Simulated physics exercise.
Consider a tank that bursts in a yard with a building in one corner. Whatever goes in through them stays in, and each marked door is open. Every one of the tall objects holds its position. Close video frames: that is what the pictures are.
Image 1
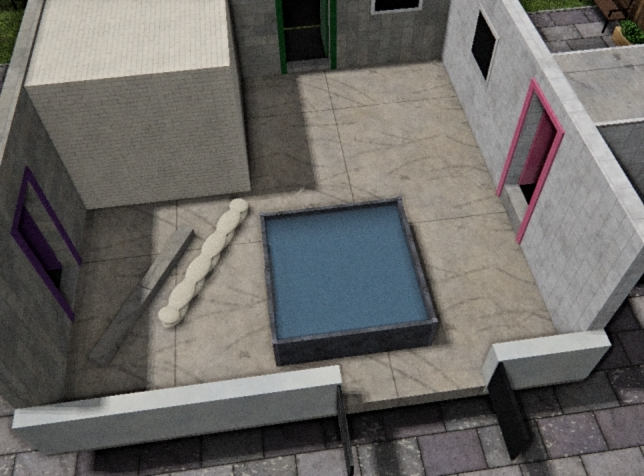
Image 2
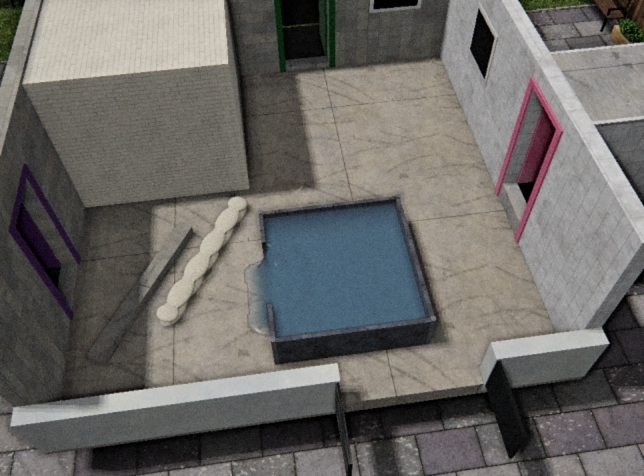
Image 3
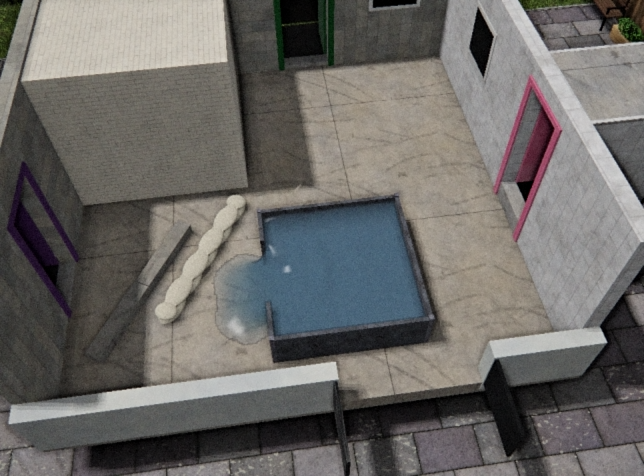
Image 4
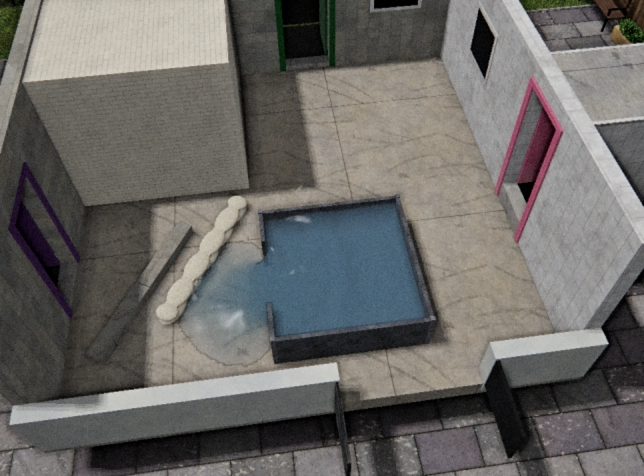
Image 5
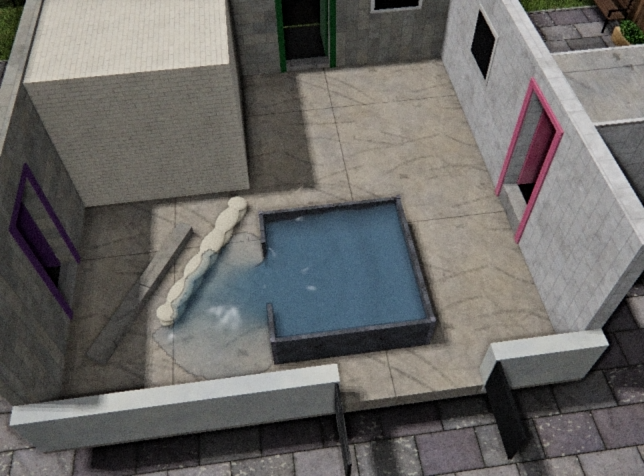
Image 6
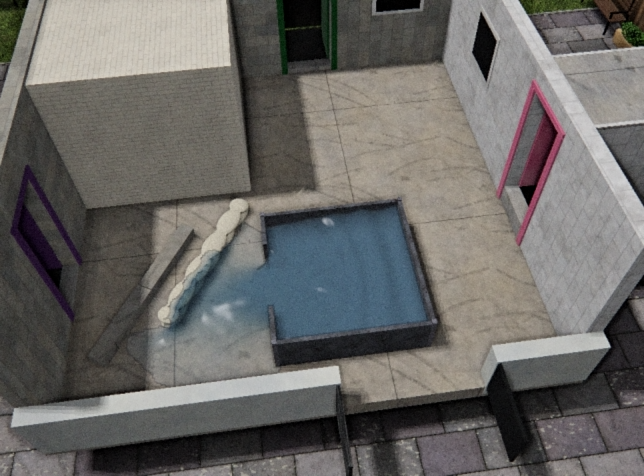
In a walled yard with a boxy building in one corner, a square tank of blue water burst open on its left side, and water poured out and spread across the paving toward the lower left.
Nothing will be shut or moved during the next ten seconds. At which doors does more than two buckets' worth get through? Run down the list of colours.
At the end, the green door does not pass two buckets; the purple door passes two buckets; the pink door does not pass two buckets.
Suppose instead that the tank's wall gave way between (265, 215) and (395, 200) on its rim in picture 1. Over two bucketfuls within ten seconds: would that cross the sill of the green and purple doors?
Outcome: Green door overshoots; purple door remains short.
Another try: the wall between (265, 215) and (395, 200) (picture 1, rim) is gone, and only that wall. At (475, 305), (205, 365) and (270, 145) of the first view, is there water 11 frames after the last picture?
First kept bare, second kept bare, third soaked through.
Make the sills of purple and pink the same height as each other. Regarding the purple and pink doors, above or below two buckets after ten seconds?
Taking them in turn, the purple door comes in under while the pink door comes in under.
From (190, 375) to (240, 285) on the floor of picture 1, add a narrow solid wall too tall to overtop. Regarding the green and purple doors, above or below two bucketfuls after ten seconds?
Green door: Within bounds. Purple door: Within bounds.
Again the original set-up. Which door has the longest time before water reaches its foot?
That would be the pink one.
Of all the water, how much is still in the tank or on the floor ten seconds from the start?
Some 90 per cent has not gone.
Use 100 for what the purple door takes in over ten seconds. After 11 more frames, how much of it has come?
It comes to around 0 percent of the ten-second total.
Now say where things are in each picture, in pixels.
In the first picture, the tank at (342, 268) is whole and still.
In the second picture, the front is at (259, 266), out from the gap at (271, 288).
In the third picture, water pours out at (270, 288) and has run to (223, 272).
In the fourth picture, water pours out at (271, 289) and has run to (185, 321).
In the fifth picture, water pours out at (271, 290) and has run to (165, 339).
In the sixth picture, water pours out at (272, 291) and has run to (132, 345).
A moment on, water covers 15 % of the floor; the green door not reached, the purple door not reached, the pink door not reached.
Next, water covers 25 % of the floor; the green door not reached, the purple door not reached, the pink door not reached.
Then, water covers 45 % of the floor; the green door not reached, the purple door wet at the sill, nothing in, the pink door not reached.
Later, water covers 65 % of the floor; the green door wet at the sill, nothing in, the purple door wet at the sill, nothing in, the pink door not reached.
In the end, water covers 85 % of the floor; the green door wet at the sill, nothing in, the purple door over two buckets in, the pink door wet at the sill, nothing in.
